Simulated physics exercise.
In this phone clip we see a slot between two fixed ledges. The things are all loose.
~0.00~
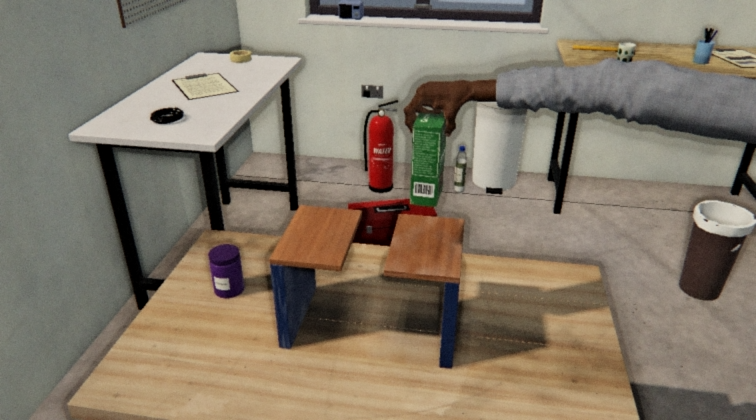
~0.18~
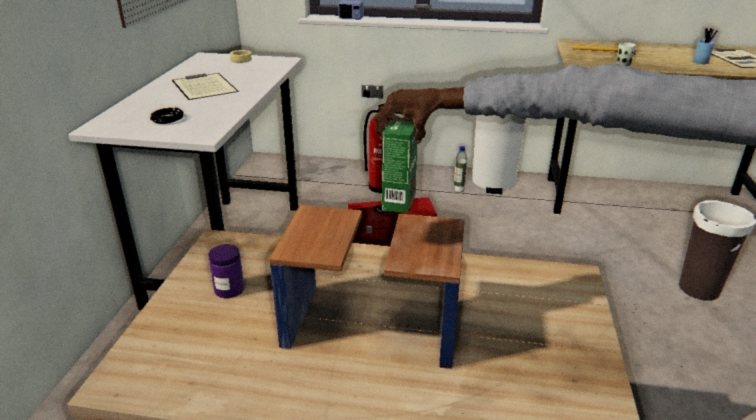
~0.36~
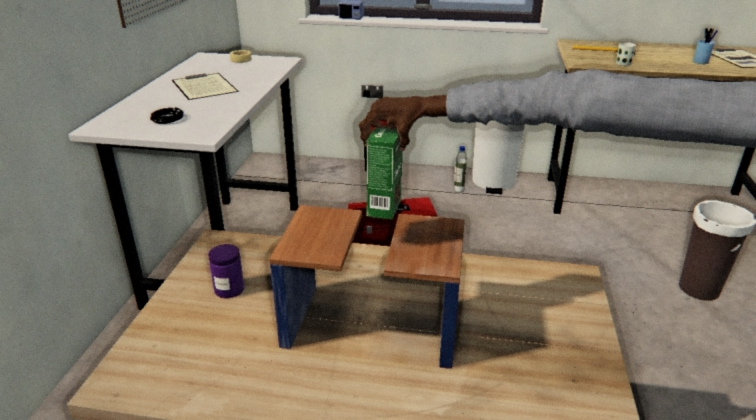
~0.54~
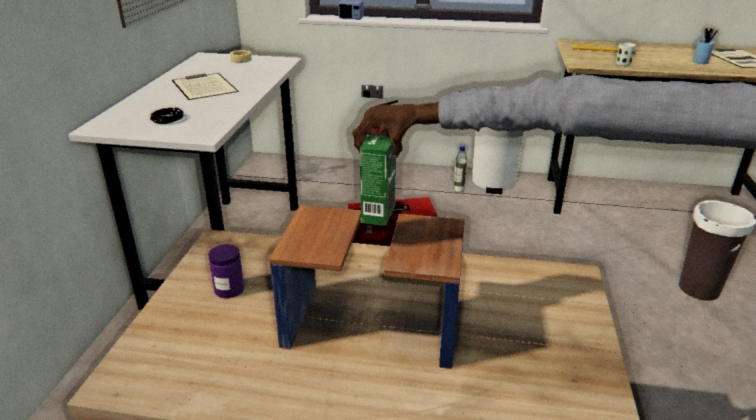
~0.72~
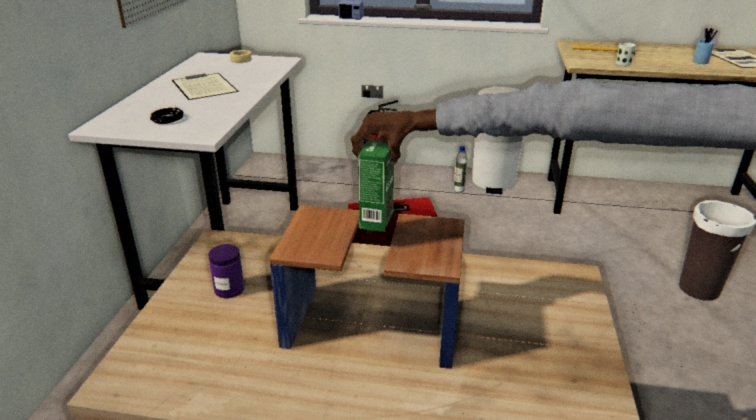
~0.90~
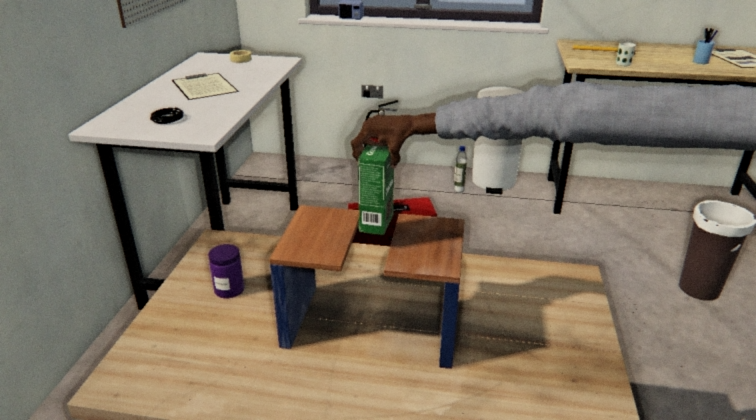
The clip opens with a gray-sleeved arm holding a green packet behind two wooden boards on blue supports, with a purple jar to the left. The hand moves the packet left and lowers it slightly, its movement slowing, then holds it nearly still above the gap while the jar stays in place.
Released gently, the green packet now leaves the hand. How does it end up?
I expect it to pass right through.
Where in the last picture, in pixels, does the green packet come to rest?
Close to (376, 297) in the last picture.
After 1.20 s, green packet slid well along near (376, 263).
After 1.40 s, green packet slid well along near (376, 289).
At rest (1.9 s), moved from the start, green packet; purple jar in place. Seen from the same camera at the end, green packet near (376, 297). The packet goes down the gap.
